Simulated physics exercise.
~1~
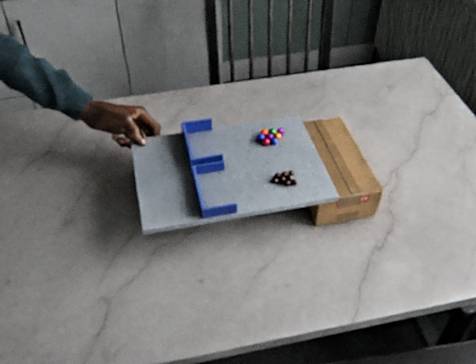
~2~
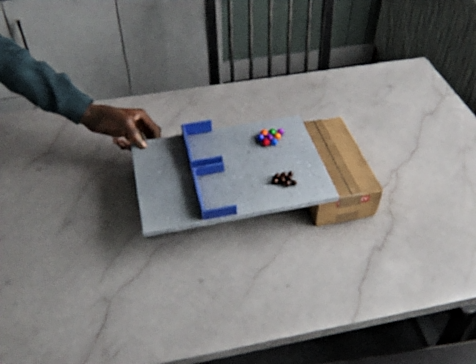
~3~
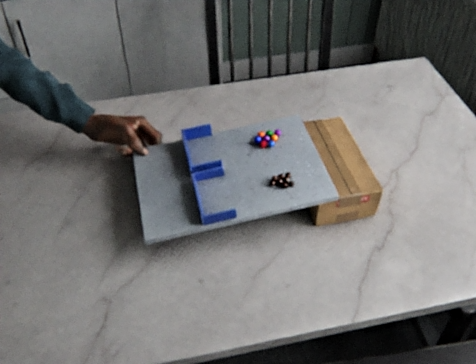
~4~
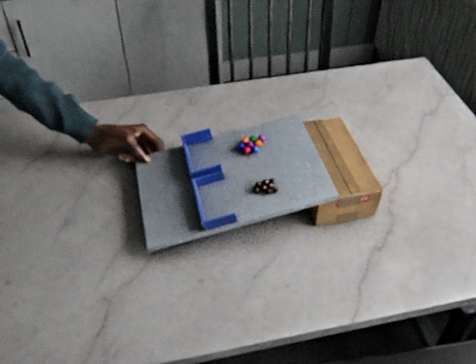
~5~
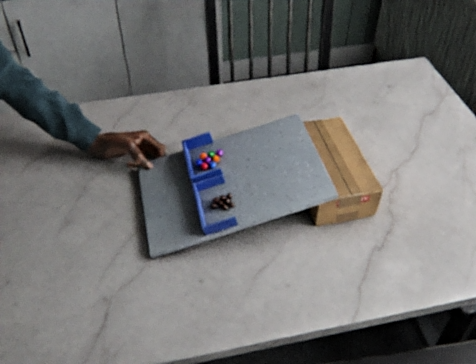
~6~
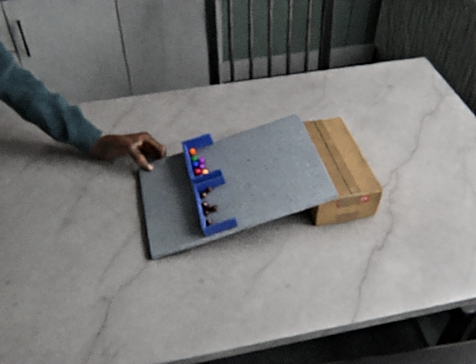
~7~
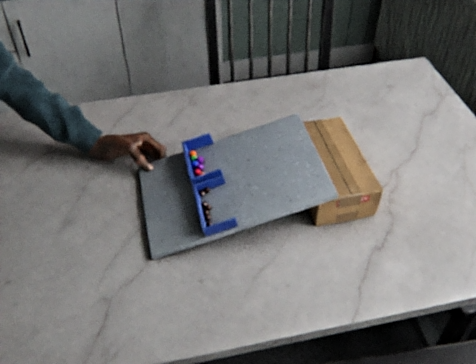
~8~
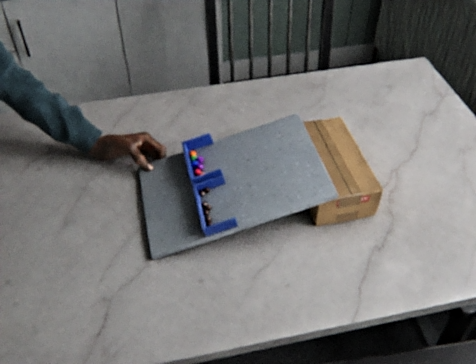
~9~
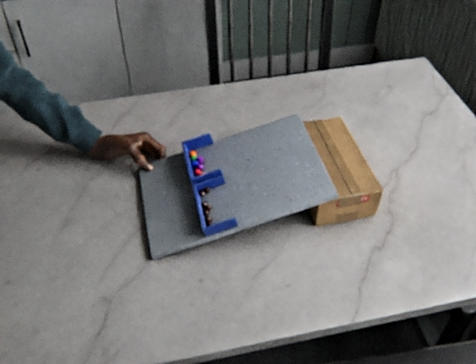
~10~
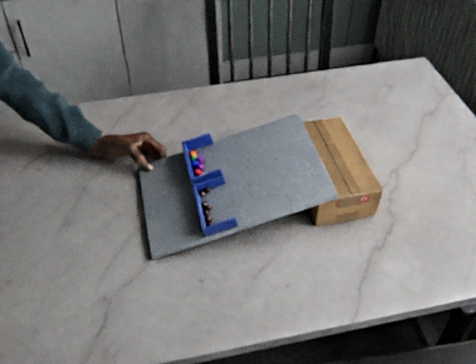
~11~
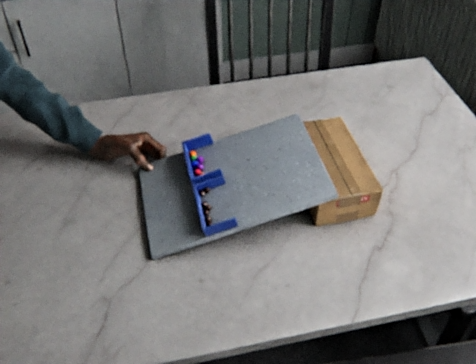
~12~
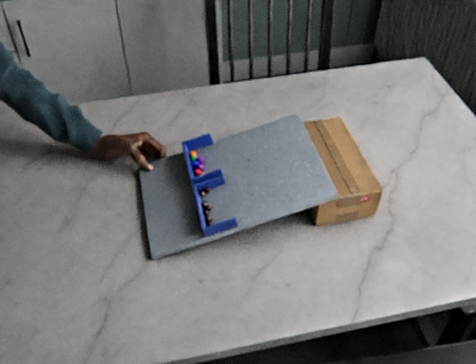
A hand lowered the left end of a gray board propped on a cardboard box, and the colorful beads and dark beads slid down to the left until blue barriers stopped both groups, where they stayed as the hand remained by the board.
